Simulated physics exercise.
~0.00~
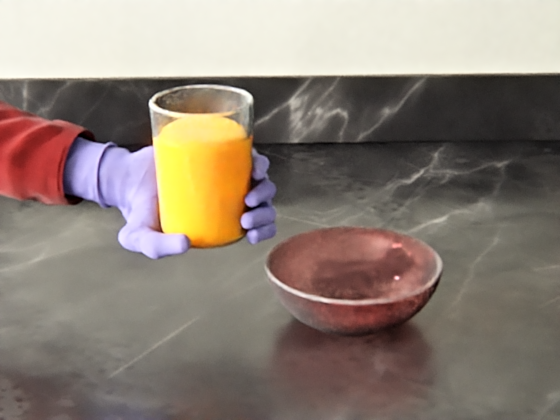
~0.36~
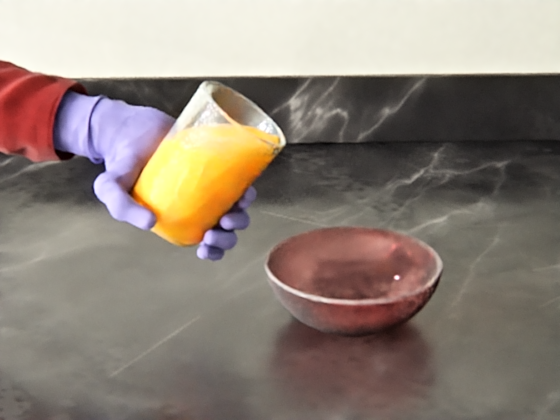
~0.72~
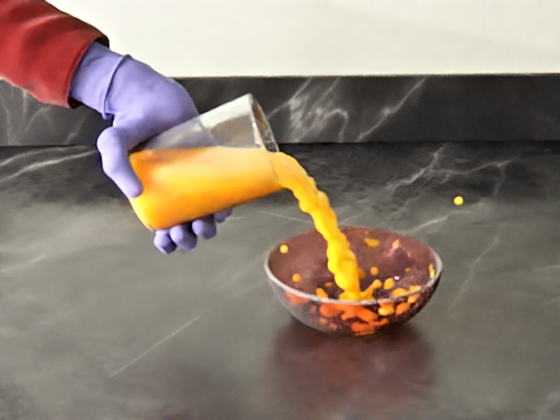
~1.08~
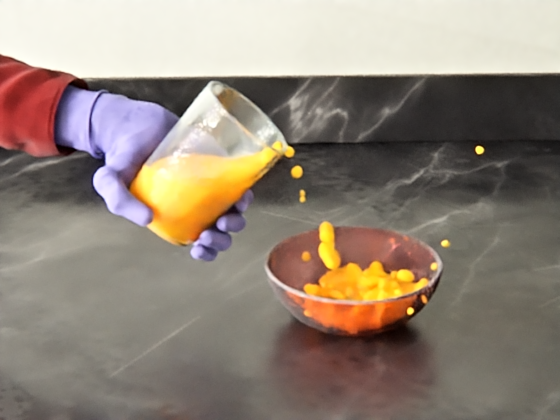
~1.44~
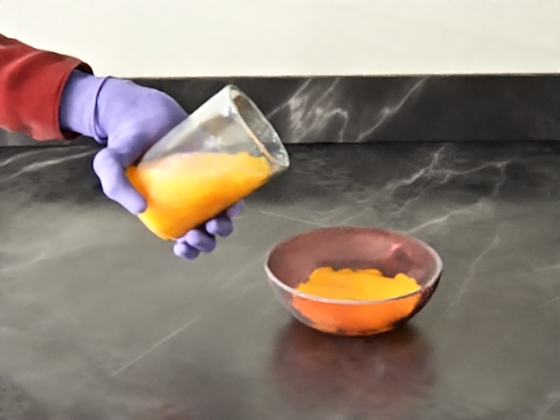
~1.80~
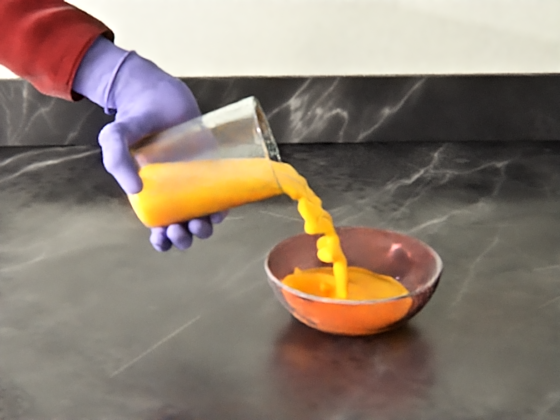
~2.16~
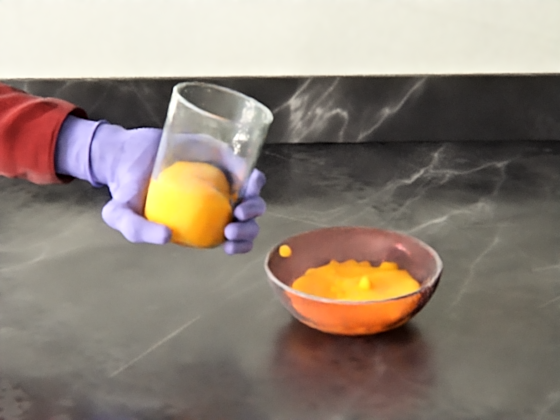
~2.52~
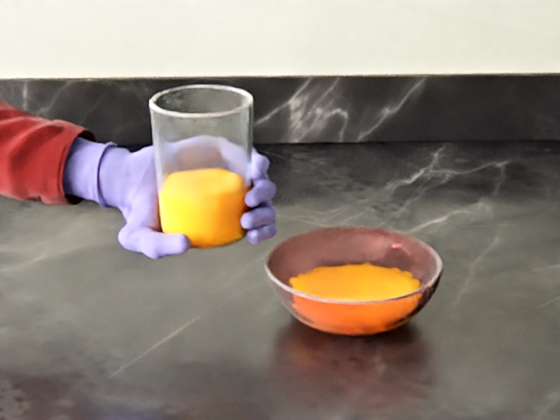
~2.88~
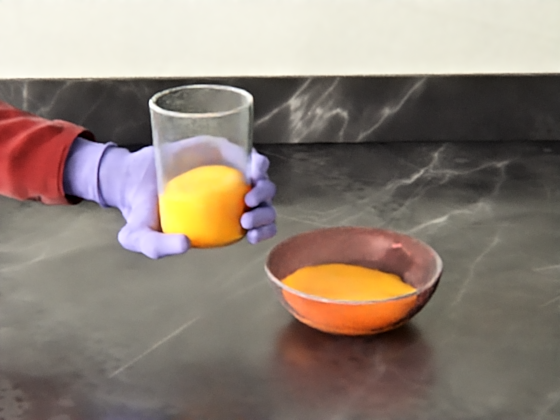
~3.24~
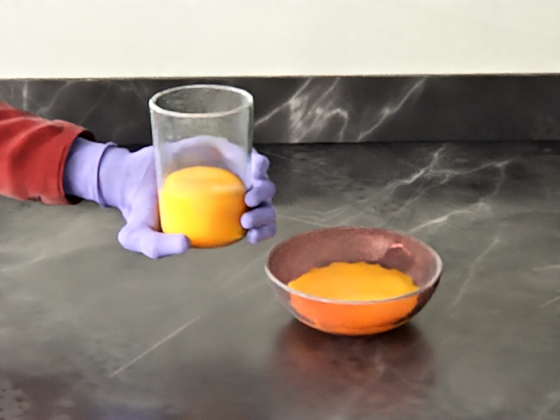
A purple-gloved hand in a red sleeve tipped a glass of orange juice and poured some into a reddish bowl, splashing droplets, then eased back, poured again, and straightened the glass, leaving it partly full and juice settled in the bowl.
